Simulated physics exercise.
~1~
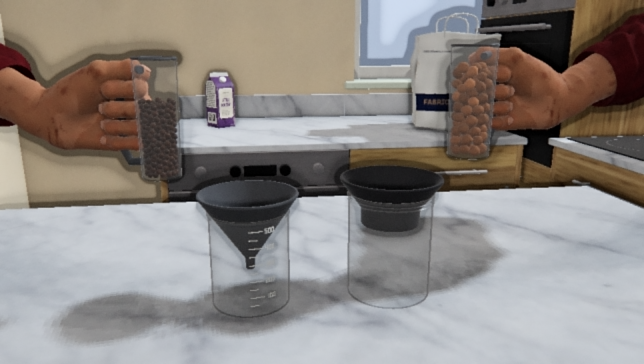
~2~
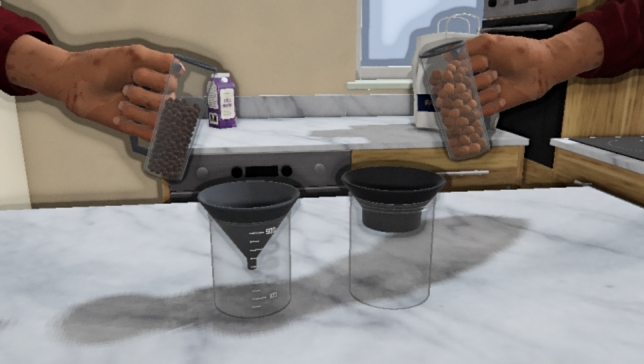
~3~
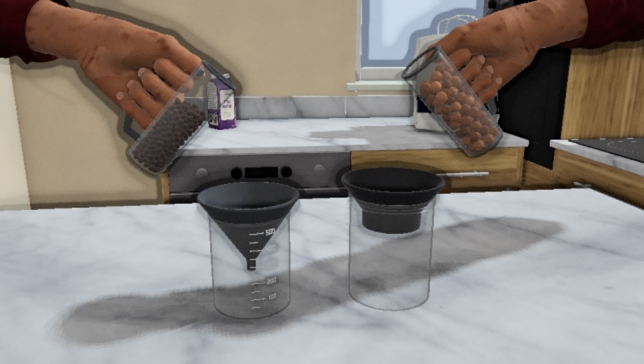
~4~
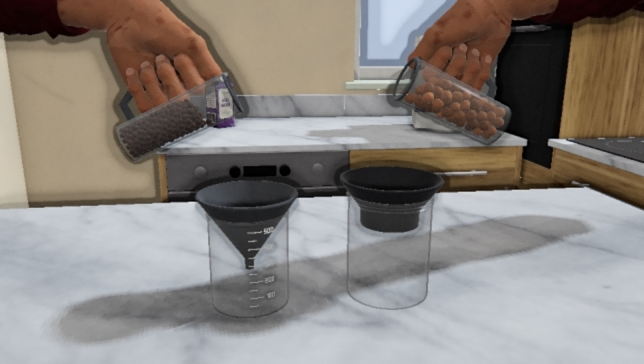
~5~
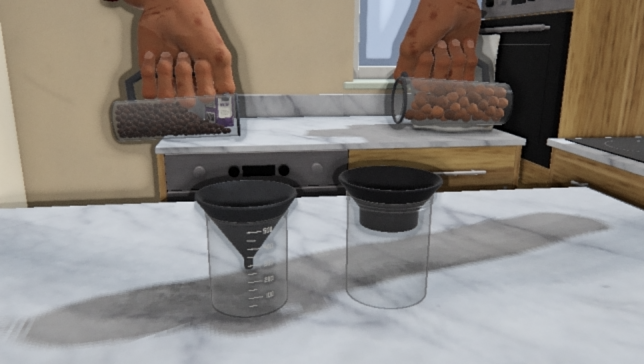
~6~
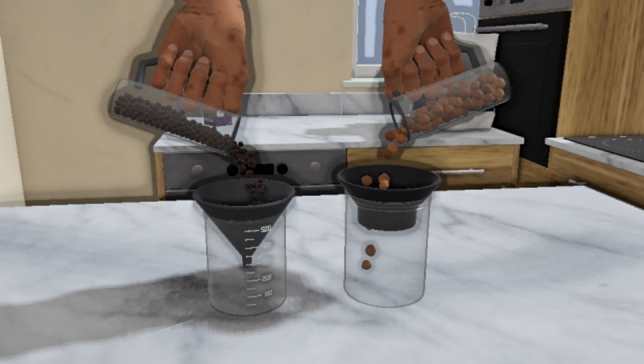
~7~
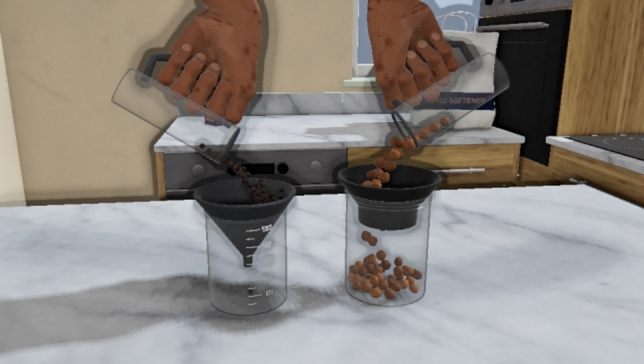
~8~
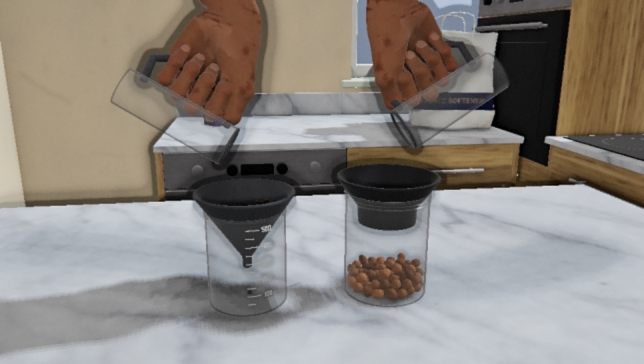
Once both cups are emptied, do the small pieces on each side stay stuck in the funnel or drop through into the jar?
On the left nearly all of the dark pieces stay jammed in the funnel. On the right all of the brown balls drop through into the jar.
